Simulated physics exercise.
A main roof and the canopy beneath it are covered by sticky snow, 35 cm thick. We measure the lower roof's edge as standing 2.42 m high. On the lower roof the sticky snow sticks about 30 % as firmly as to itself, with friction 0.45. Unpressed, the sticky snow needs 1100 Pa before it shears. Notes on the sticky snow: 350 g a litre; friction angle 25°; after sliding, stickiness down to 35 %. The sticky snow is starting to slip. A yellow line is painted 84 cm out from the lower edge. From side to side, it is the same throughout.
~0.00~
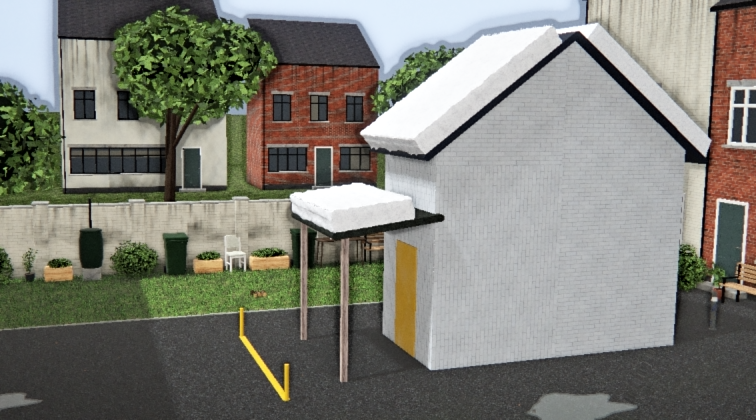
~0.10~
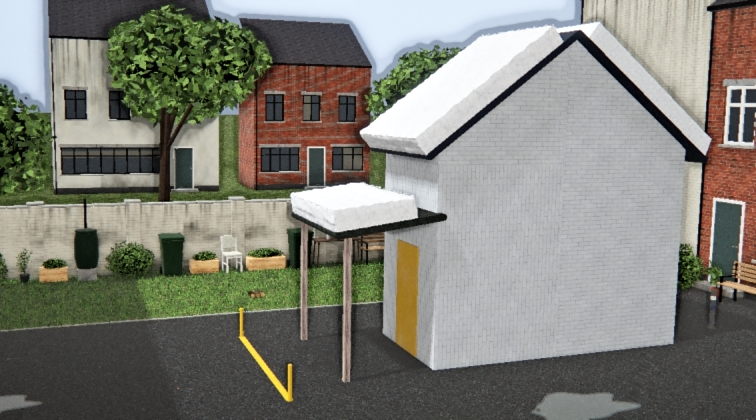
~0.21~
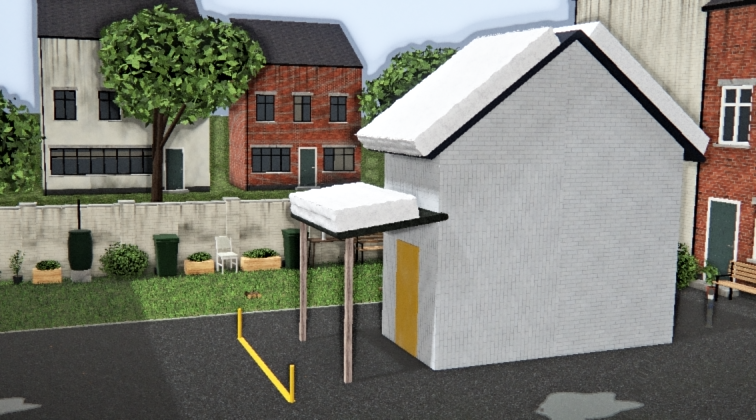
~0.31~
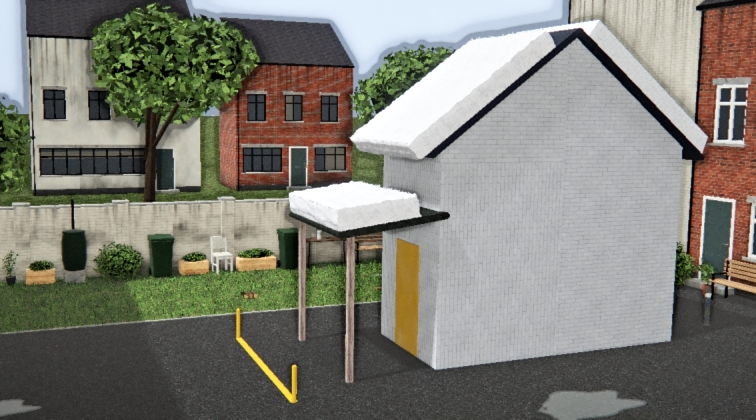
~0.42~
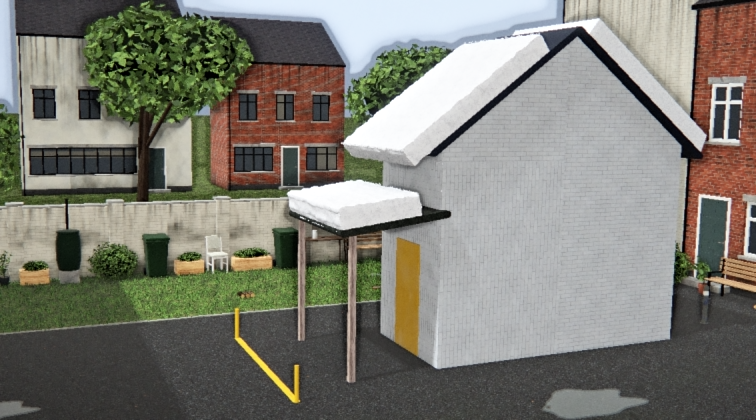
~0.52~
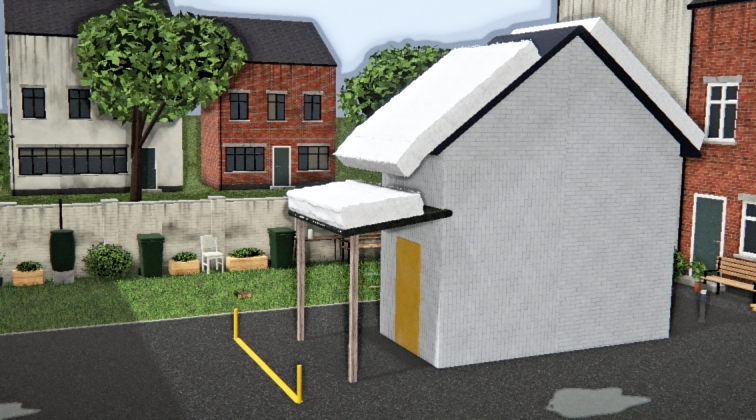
On a small grey building, thick snow slides down the main roof's left slope, overhanging its edge.
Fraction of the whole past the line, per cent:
55 out of 100.
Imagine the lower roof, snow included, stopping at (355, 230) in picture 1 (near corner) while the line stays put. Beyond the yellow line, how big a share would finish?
65 per cent or thereabouts.
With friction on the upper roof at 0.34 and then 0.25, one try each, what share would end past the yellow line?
40 %, then 45 %.
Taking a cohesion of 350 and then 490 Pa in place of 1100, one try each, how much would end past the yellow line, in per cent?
The two runs give near 65 % and near 65 % respectively.
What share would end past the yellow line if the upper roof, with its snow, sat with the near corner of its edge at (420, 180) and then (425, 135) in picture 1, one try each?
Around 30 percent, then around 65 percent.
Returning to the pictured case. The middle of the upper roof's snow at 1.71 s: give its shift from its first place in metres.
About 4.4 m.
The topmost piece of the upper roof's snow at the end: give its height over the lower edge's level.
The snow's top stands about 0.7 m above the lower edge.
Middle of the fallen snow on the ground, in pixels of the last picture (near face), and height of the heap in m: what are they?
(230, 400), 0.5 m.
After 1.07 s, none is below the lower edge and 0 % is past the line.
After 1.71 s, 44 % is below the lower edge and 37 % is past the line.
After 2.36 s, 66 % is below the lower edge and 53 % is past the line.
After 3.00 s, 67 % is below the lower edge and 55 % is past the line.
After 3.20 s, at the end, 67 % is below the lower edge and 55 % is past the line.
